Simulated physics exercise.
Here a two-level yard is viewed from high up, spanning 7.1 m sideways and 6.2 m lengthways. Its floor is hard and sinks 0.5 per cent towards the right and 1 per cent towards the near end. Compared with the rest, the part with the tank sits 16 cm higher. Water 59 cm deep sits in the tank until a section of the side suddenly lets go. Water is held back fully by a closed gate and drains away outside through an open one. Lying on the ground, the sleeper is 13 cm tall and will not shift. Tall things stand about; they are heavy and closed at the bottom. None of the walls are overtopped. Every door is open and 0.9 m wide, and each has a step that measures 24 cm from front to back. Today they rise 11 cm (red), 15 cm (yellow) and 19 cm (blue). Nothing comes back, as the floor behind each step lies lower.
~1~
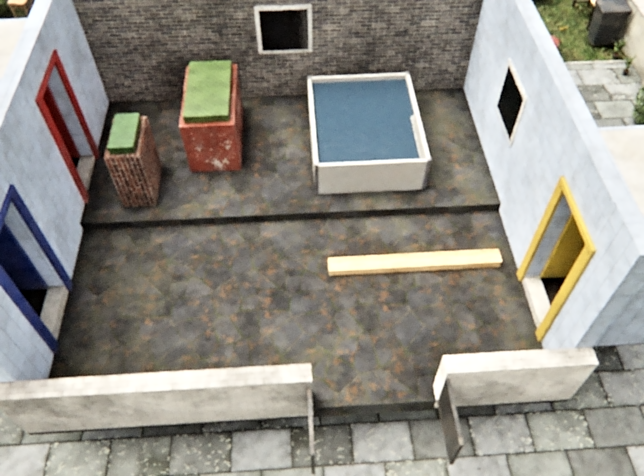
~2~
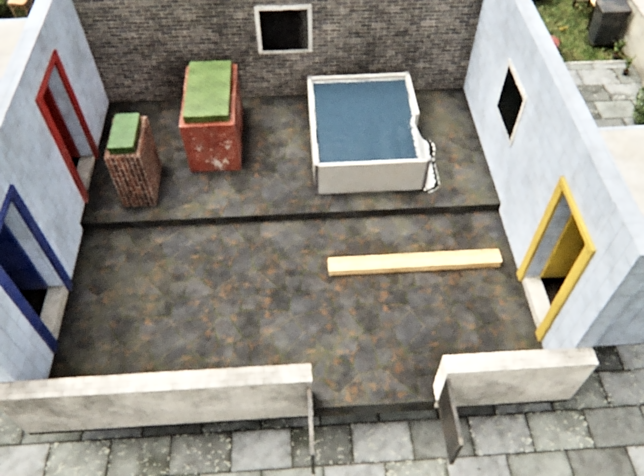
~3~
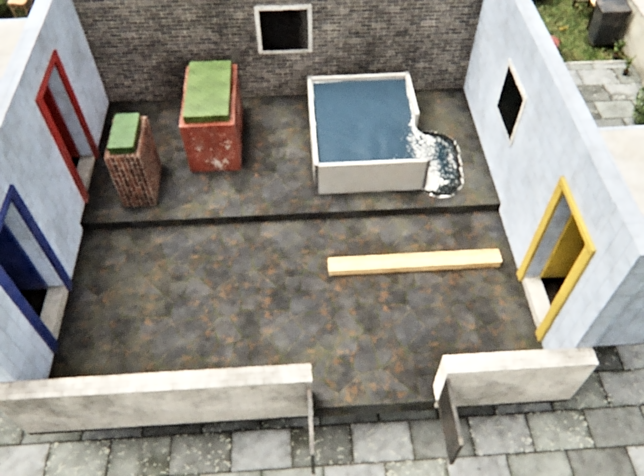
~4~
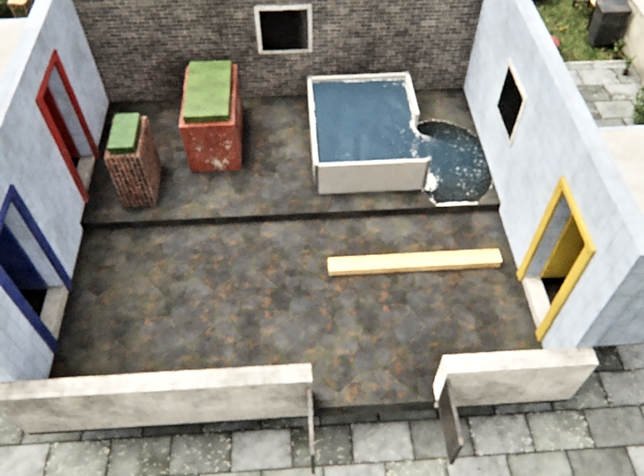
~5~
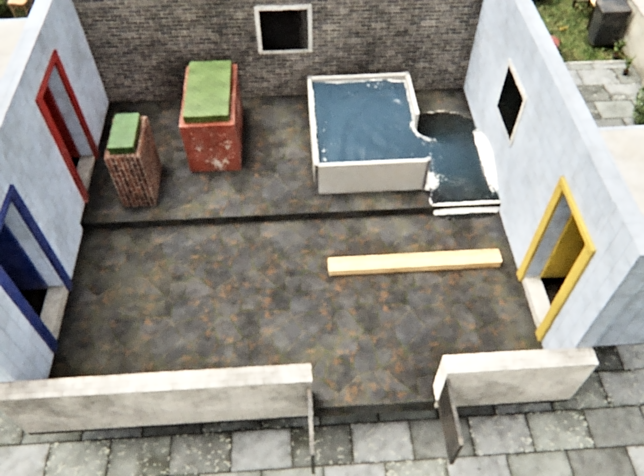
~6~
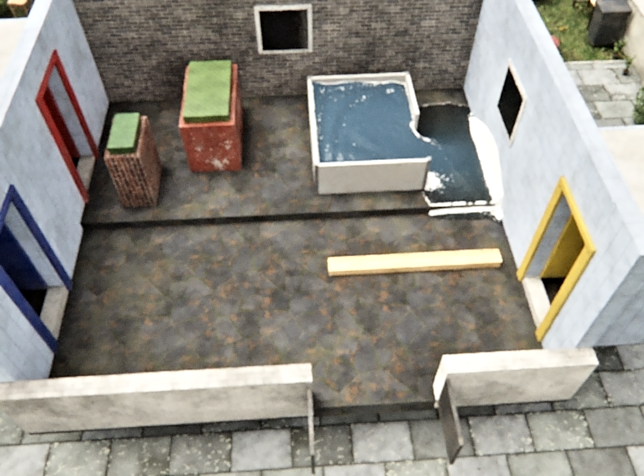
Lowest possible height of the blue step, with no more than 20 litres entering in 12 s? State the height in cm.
I would say 6.5 cm.
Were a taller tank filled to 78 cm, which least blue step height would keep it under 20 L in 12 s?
You'd need a step of close to 10.0 cm.
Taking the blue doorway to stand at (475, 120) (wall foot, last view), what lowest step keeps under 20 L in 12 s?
15 cm.
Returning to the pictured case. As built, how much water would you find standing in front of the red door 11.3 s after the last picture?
Roughly 2.0 cm deep.
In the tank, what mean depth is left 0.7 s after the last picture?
I'd put it at some 40 centimetres on average.
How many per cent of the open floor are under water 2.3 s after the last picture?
Approximately 35 % of it.
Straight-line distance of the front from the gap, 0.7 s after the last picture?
About 3.2 m.
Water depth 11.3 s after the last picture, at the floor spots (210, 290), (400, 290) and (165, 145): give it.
Roughly 9, 3 and 1 cm, in turn.
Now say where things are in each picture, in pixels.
In the first picture, still water, 59 cm deep, in the tank at (365, 120); the blue door at (37, 280) is dry.
In the second picture, water pours out at (418, 154) and has run 0.3 m, to (433, 169); about 10 cm deep outside, 59 cm at the back.
In the third picture, the front is at (455, 152), 0.8 m from the gap at (417, 156); 0.9 m2 of floor is wet, 59 cm left at the back.
In the fourth picture, the gap is at (417, 157), the front 1.3 m out at (488, 165); the back of the tank holds 59 cm.
In the fifth picture, water pours out at (417, 156) and has run 1.4 m, to (501, 202); about 8 cm deep outside, 57 cm at the back.
In the sixth picture, water pours out at (417, 156) and has run 1.5 m, to (471, 112); about 9 cm deep outside, 50 cm at the back; the blue door at (37, 280), 6.4 m from the gap, is still 6.2 m from the nearest water.
Then, 0.7 s after the last picture water covers 10 % of the floor, deepest (46 cm) near (486, 167); it has not reached the blue door.
Then, 2.3 s after the last picture water covers 35 % of the floor, deepest (32 cm) near (536, 378); it has not reached the blue door.
Then, 11.3 s after the last picture water covers 85 % of the floor, deepest (12 cm) near (255, 305); 8 cm at the blue door, 0 litres in over its 19 cm step.
At the blue door as built, the water peaked near 10 cm, 9.5 s after the last picture.
With a step of 6 cm, 26 litres would have come in within the 12 s; with 8 cm, 6 litres. So under 20 litres takes about 6.5 cm.
